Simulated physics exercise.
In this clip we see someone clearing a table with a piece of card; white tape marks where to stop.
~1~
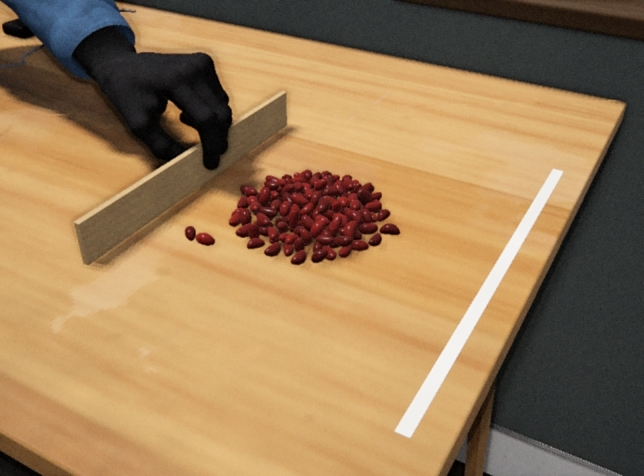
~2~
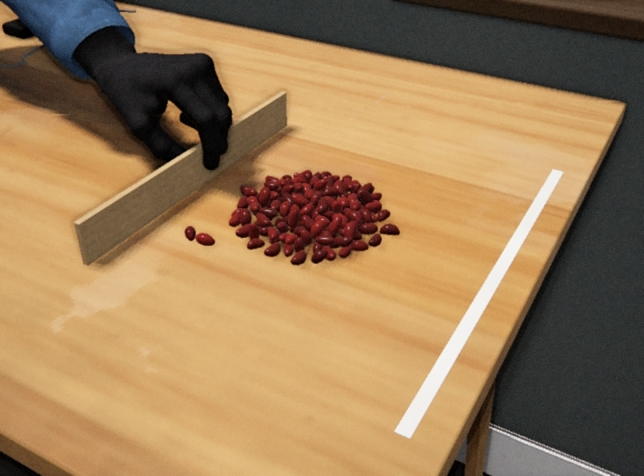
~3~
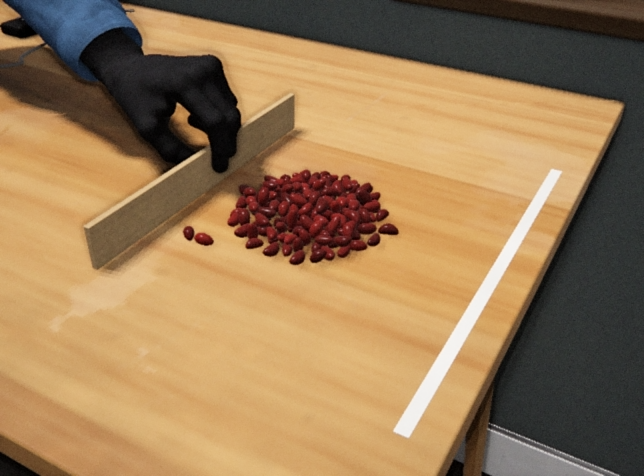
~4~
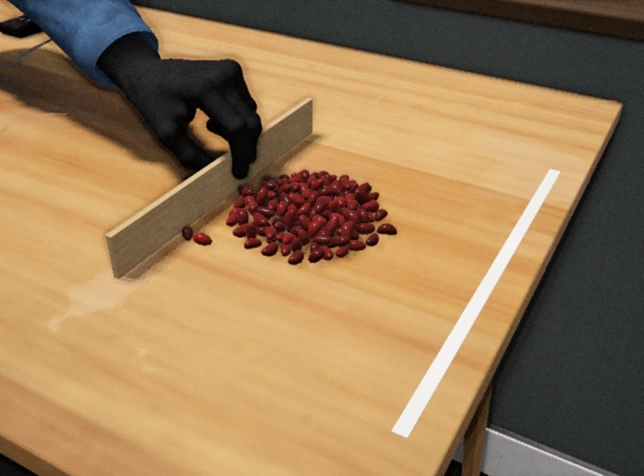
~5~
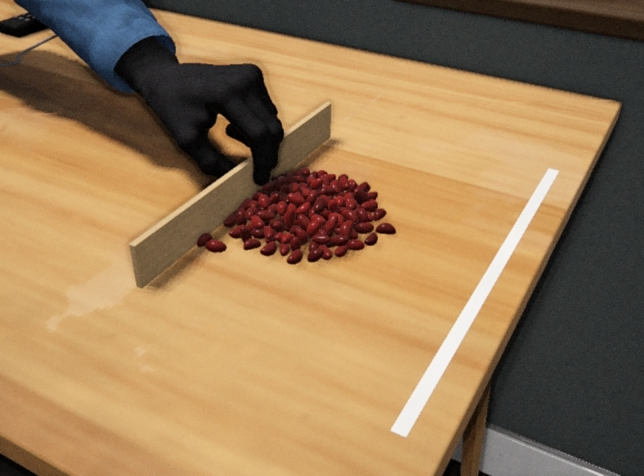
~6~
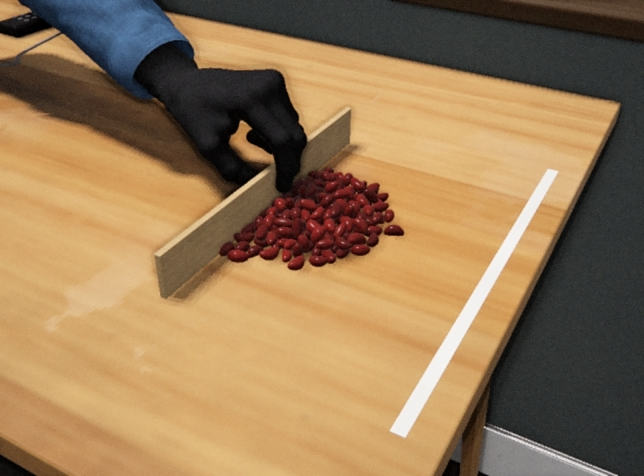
Black-gloved hand sliding a thin upright board rightward across a wooden table, gathering stray red beans and nudging the heap slightly.
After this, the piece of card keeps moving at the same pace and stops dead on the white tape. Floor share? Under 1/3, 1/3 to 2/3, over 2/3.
The spill I expect is larger than two thirds.
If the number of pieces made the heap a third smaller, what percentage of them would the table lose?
My guess is about 80 per cent.
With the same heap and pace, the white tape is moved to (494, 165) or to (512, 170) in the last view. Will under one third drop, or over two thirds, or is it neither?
First try: Below one third; second try: One to two thirds.
Just after the last frame, piece of card still moving, near (384, 201); heap all on the table, its front near (509, 259).
A moment on, piece of card stopped at the white tape; heap roughly two thirds over the edge.
Further on, piece of card stopped at the white tape; heap the larger part over the edge.
When it is over, piece of card stopped at the white tape; heap the larger part over the edge.
